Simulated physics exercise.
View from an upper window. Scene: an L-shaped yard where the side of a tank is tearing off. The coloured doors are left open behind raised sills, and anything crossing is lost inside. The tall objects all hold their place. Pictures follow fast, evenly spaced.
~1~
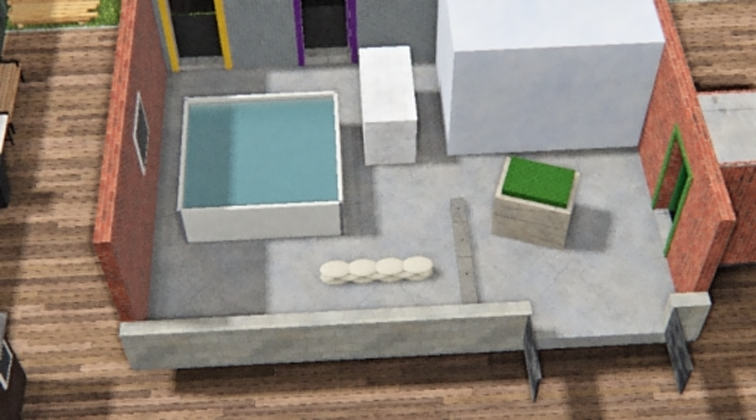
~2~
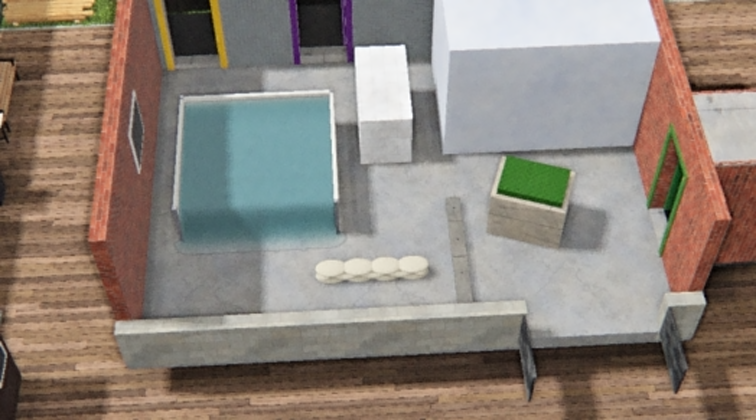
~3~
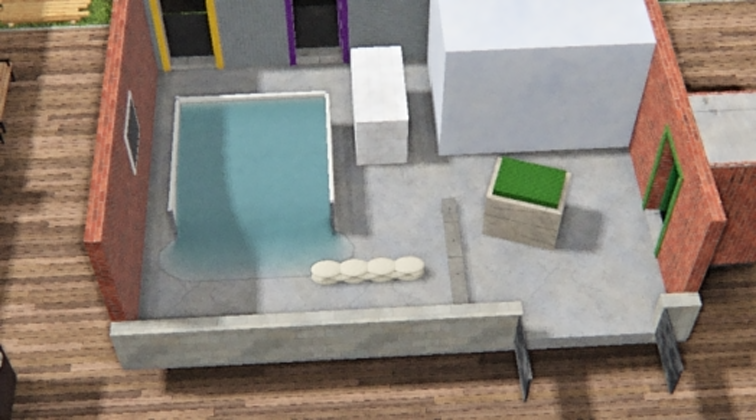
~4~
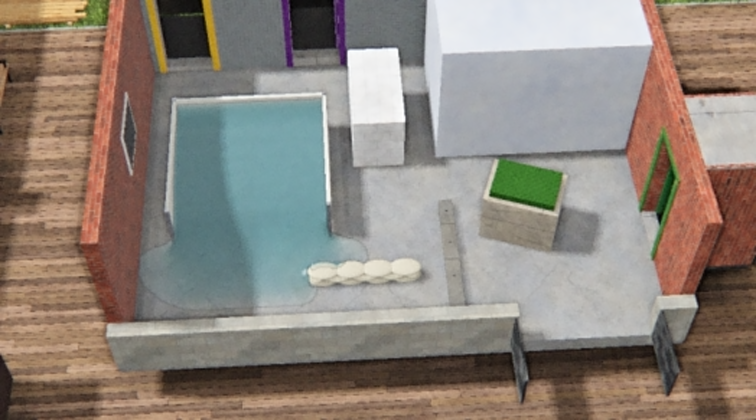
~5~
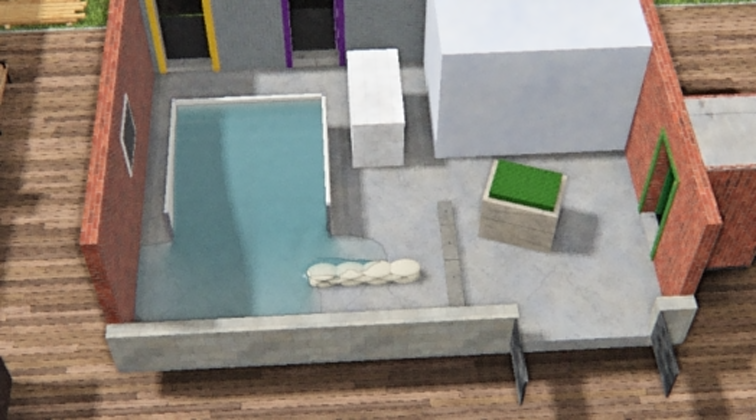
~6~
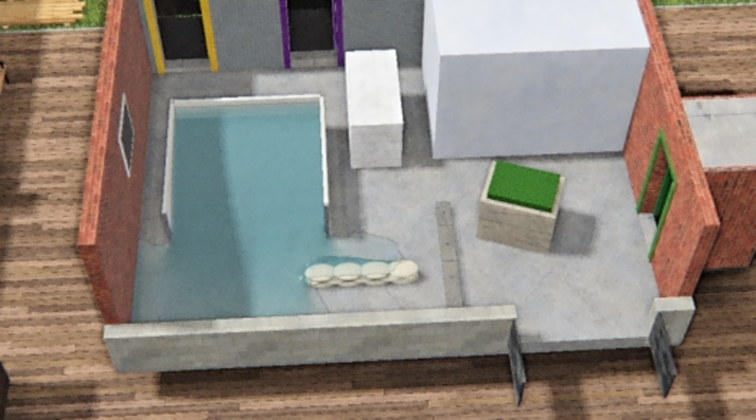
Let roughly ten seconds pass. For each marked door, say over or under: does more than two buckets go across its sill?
Yellow door: Over, green door: Over, purple door: Under.
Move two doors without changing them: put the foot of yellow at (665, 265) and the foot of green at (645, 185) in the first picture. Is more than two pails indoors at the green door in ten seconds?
Result - the green one exceeds the limit.
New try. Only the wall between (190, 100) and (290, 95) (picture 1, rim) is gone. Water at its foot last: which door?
The door marked green.
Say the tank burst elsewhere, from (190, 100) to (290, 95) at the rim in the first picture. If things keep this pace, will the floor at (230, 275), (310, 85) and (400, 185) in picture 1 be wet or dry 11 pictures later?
Going through them one by one, I'd say high and dry, then waterlogged, then high and dry.
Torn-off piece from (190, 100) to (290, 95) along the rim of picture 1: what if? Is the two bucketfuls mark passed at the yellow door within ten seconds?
Yellow: Exceeds it.
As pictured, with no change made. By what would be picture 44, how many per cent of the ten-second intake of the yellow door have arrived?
My figure is 90 in a hundred.
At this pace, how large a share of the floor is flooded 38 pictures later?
Around 95 percent of it.
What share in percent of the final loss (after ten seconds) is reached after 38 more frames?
Roughly 60 percent.
A moment on, water covers 30 % of the floor; the yellow door not reached, the green door not reached, the purple door not reached.
Next, water covers 45 % of the floor; the yellow door not reached, the green door not reached, the purple door not reached.
Then, water covers 70 % of the floor; the yellow door under two buckets in, the green door not reached, the purple door not reached.
Later, water covers 95 % of the floor; the yellow door far over two buckets in, the green door over two buckets in, the purple door wet at the sill, nothing in.
In the end, water covers 95 % of the floor; the yellow door far over two buckets in, the green door far over two buckets in, the purple door wet at the sill, nothing in.
